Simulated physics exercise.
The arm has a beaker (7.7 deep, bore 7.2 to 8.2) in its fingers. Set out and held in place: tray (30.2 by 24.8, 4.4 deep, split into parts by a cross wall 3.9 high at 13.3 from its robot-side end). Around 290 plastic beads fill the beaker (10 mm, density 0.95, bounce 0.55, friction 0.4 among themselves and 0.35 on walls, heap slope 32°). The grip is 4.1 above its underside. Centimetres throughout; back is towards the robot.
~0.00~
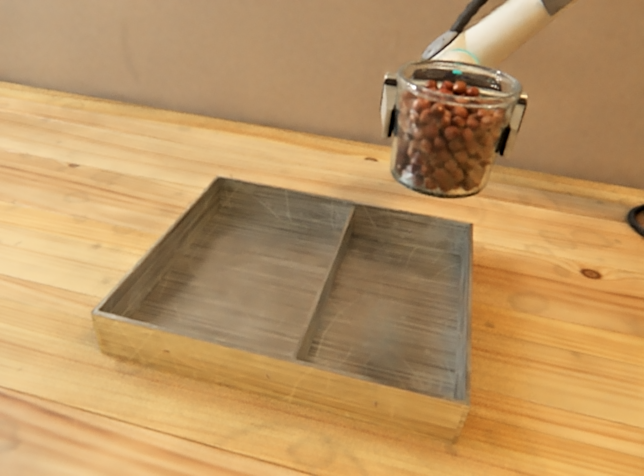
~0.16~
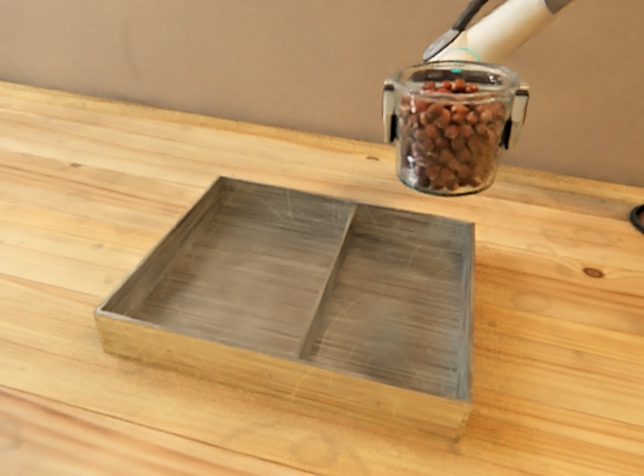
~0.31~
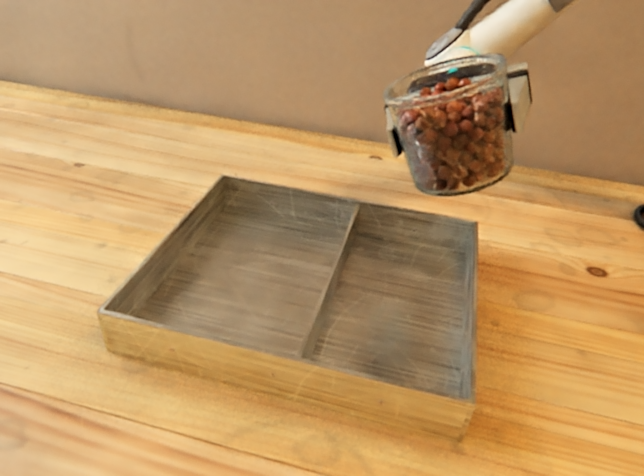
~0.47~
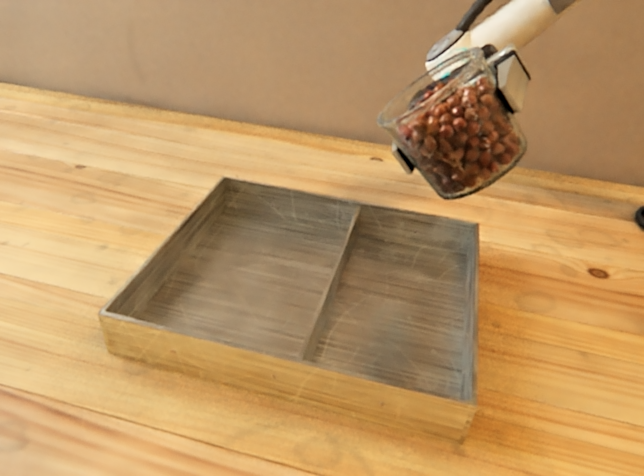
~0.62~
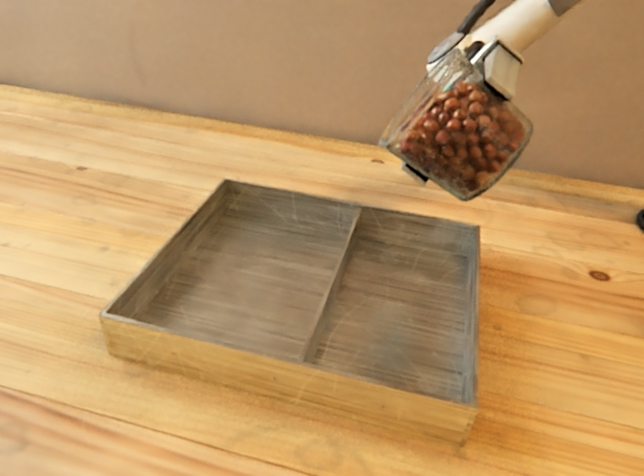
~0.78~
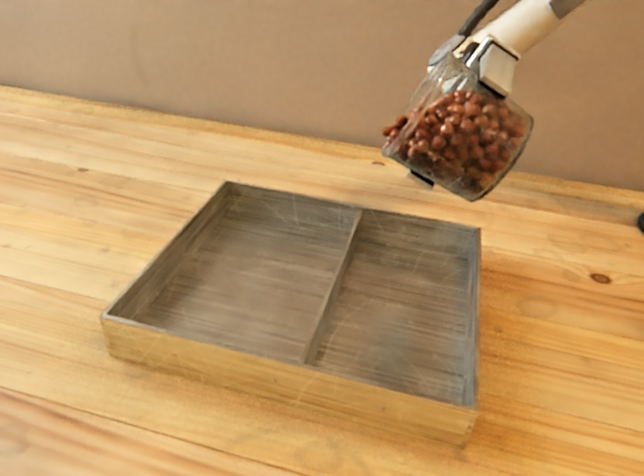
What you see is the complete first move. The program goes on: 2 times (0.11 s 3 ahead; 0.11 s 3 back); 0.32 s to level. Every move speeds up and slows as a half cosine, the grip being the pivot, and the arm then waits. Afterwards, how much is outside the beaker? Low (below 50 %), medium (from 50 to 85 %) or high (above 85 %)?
Outside the beaker the share is low, below 50 %.
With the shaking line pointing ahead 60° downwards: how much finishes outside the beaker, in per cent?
Some 10 per cent.
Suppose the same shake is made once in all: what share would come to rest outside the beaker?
It would be near 25 per cent.
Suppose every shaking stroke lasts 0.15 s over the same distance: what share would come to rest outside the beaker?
Then about 25 per cent.
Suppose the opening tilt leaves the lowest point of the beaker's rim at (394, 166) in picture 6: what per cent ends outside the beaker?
Some 80 per cent.
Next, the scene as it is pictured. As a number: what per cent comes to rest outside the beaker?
Some 40 per cent.
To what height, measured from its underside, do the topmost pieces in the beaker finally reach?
Roughly 6.0 cm.
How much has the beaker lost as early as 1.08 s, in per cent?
About 20 per cent by then.
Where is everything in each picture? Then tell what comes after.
Beaker middle at (447, 131), level; upper third of the load around (449, 110), from x 400 to 500, top at y 85; 289 in the beaker, in the first frame.
Beaker middle at (449, 130), tilted 6° forward; upper third of the load around (453, 110), from x 405 to 500, top at y 85, in the second frame.
Beaker middle at (453, 129), tilted 22° forward; upper third of the load around (462, 110), from x 405 to 500, top at y 85, in the third frame.
Beaker middle at (455, 130), tilted 43° forward; upper third of the load around (467, 110), from x 400 to 515, top at y 80, in the fourth frame.
Beaker middle at (457, 131), tilted 59° forward; upper third of the load around (468, 112), from x 405 to 520, top at y 85, in the fifth frame.
Beaker middle at (458, 133), tilted 65° forward; upper third of the load around (471, 117), from x 385 to 520, top at y 95; 289 in the beaker, in the sixth frame.
By 1.08 s, tilted 65° forward, highest piece 22 above the table; 225 in the beaker, 30 in the far-side part, 6 in the robot-side part, 28 in flight or on a rim.
By 1.39 s, tilted 30° forward, highest piece 22 above the table; 180 in the beaker, 80 in the far-side part, 25 in the robot-side part, 1 on the table or floor, 3 in flight or on a rim.
By 1.74 s, level, highest piece 22 above the table; 180 in the beaker, 82 in the far-side part, 25 in the robot-side part, 2 on the table or floor.
By 2.79 s, level, highest piece 22 above the table; 180 in the beaker, 82 in the far-side part, 25 in the robot-side part, 2 on the table or floor.
Final count, 180 in the beaker, 82 in the far-side part, 25 in the robot-side part, 2 on the table or floor. That is 38 % outside the beaker.
